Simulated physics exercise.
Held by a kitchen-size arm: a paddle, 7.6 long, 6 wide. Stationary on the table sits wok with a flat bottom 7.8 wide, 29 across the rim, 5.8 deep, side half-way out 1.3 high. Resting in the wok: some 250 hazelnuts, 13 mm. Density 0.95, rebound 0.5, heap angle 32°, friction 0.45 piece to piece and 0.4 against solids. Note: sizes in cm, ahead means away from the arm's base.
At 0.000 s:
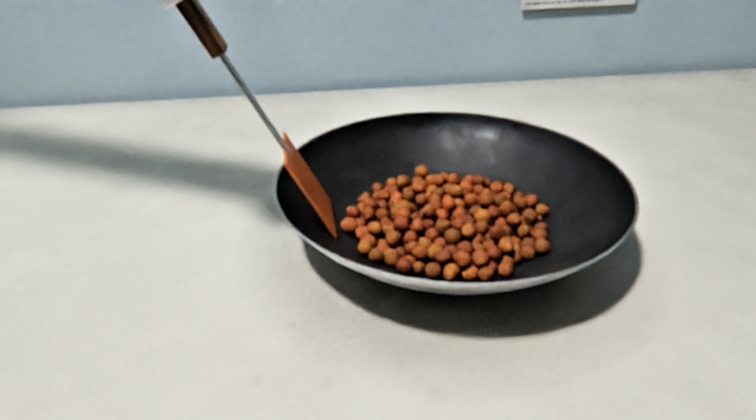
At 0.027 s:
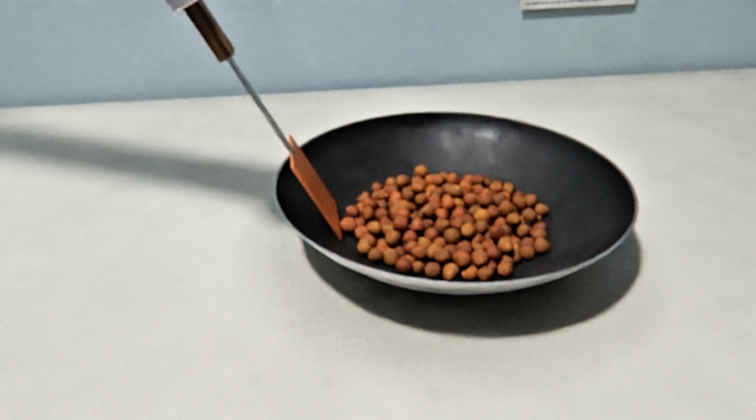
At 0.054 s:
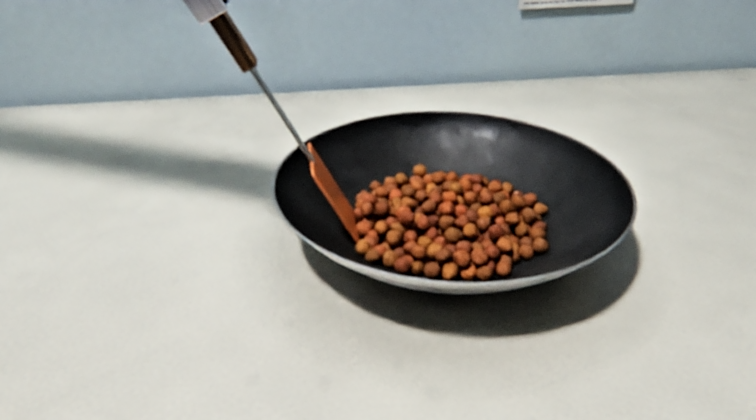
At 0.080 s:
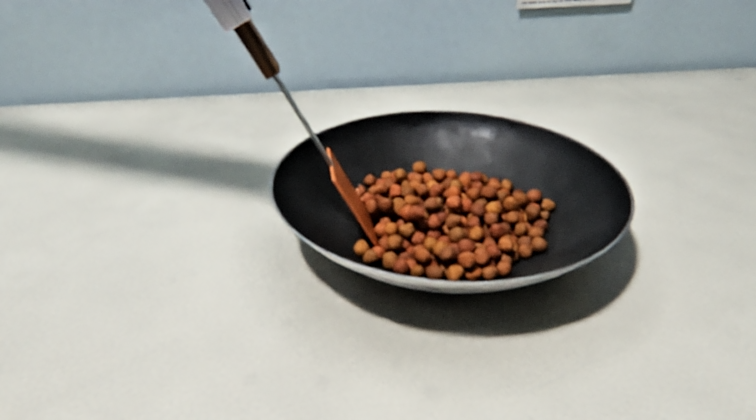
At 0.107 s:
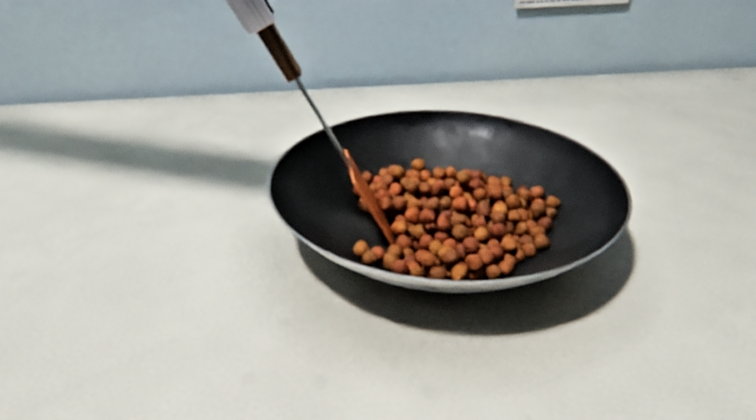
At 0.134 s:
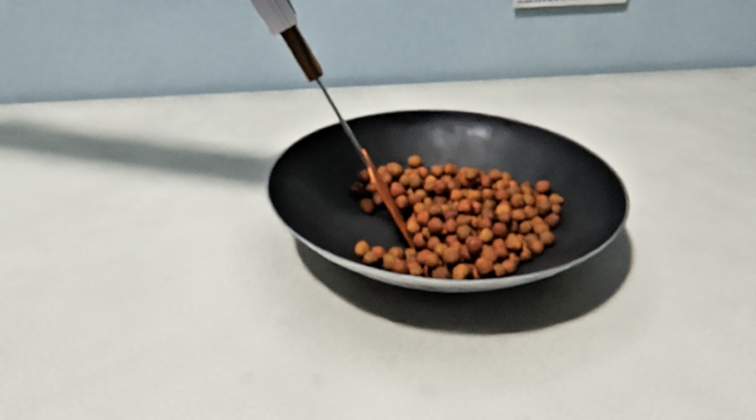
In this clip, an orange paddle held by a mechanical arm moves rightward inside a black wok on a pale table, entering a pile of small round brown nuts and pushing some of them to the right.
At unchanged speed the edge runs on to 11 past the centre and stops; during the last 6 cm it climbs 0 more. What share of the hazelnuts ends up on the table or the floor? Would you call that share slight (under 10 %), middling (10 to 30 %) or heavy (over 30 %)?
It is middling.
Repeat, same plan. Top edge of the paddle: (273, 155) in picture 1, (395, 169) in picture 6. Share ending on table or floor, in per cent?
Roughly 25 %.
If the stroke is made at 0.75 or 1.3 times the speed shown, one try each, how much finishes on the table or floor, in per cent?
First try around 10 %, second try around 25 %.
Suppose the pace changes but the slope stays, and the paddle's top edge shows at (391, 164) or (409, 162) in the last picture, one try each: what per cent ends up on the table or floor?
Near 20 per cent in the first try and near 25 per cent in the second.
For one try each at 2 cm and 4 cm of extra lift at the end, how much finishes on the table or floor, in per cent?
I'd put it near 20 in a hundred, then near 15 in a hundred.
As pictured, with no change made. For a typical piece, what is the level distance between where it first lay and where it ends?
It comes to some 4 cm.
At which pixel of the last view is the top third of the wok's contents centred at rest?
Pixel position: Approx. (531, 196).
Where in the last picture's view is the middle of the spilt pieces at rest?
My best guess is near (687, 217).
By 0.21 s, sloping 63°, highest piece 5 above the table; 252 in the wok.
By 0.29 s, sloping 63°, highest piece 6 above the table; 252 in the wok.
By 0.53 s, sloping 63°, highest piece 7 above the table; 214 in the wok, 35 on the table or floor, 3 on the blade or in flight.
By 1.58 s, sloping 63°, highest piece 7 above the table; 214 in the wok, 38 on the table or floor.
Final count, 214 in the wok, 38 on the table or floor. That is 15 % on the table or floor.
